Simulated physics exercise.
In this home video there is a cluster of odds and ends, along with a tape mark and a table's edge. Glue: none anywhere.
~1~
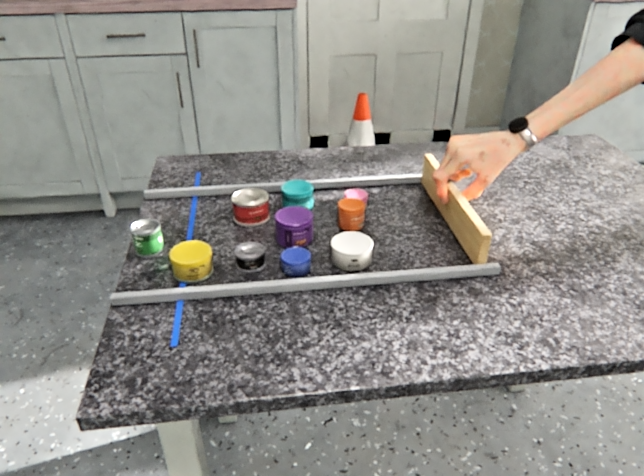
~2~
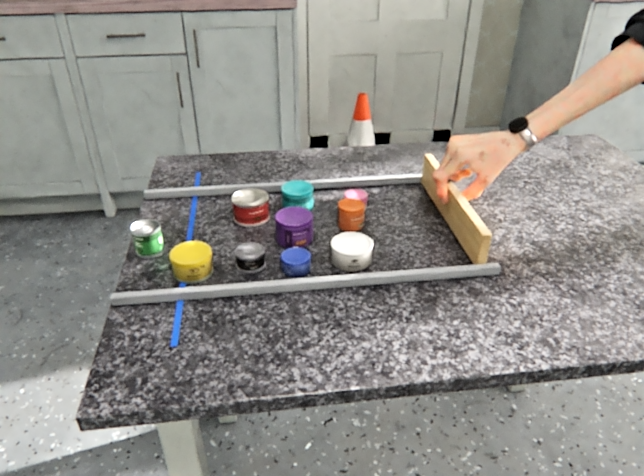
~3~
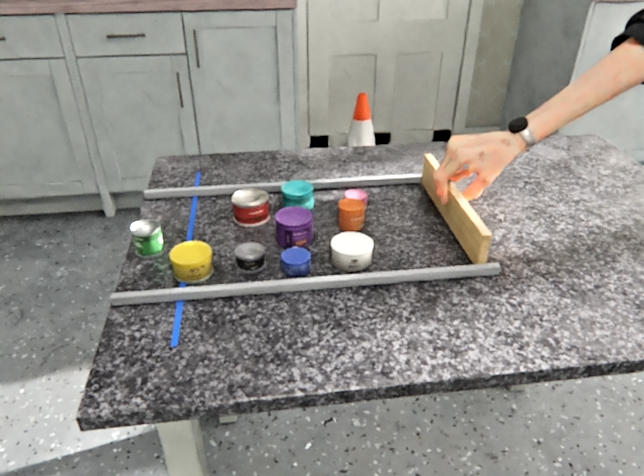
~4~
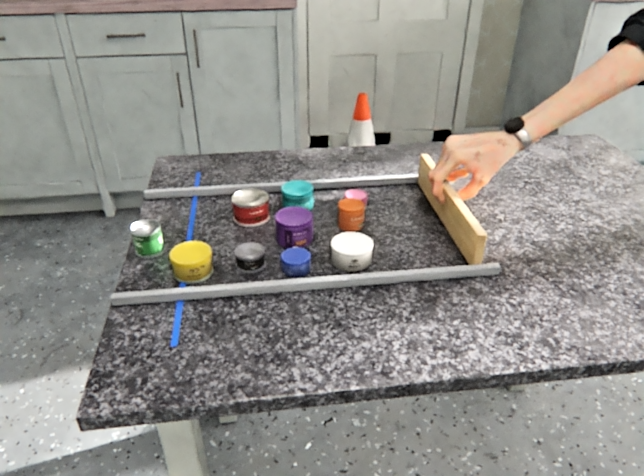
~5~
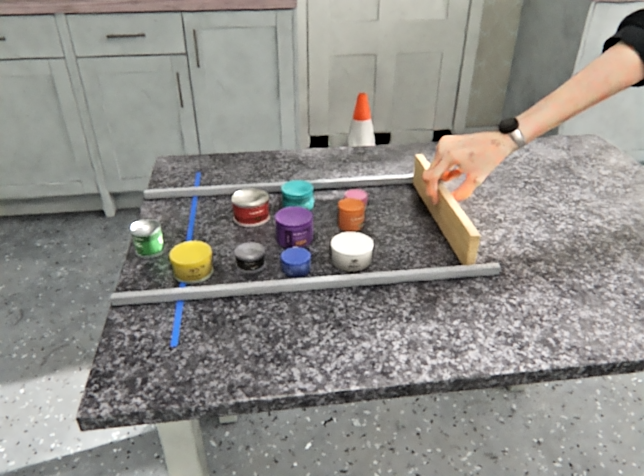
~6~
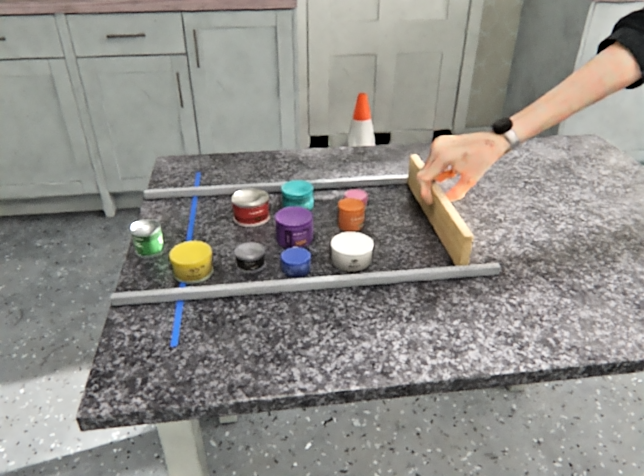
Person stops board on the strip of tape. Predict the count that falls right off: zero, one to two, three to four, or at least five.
The count is one to two.
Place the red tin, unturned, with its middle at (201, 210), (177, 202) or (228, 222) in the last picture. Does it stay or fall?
Spot by spot, it stays put, then stays put, then stays put.
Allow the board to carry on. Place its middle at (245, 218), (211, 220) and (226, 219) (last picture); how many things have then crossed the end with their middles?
Past the end: 0, 0 and 0.
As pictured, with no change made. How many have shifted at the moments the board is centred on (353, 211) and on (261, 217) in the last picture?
Moved so far: 3, later 9.
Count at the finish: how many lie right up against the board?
5.
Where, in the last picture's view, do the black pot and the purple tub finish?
The black pot comes to rest at (137, 254), and the purple tub comes to rest at (167, 237).
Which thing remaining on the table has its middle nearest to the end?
Foremost one: Green tin.
Soon after, none off yet; green tin at rest near (148, 238); yellow pot at rest near (192, 262); black pot at rest near (250, 257).
By the end, the number that fall off is one or two; fallen, yellow pot.
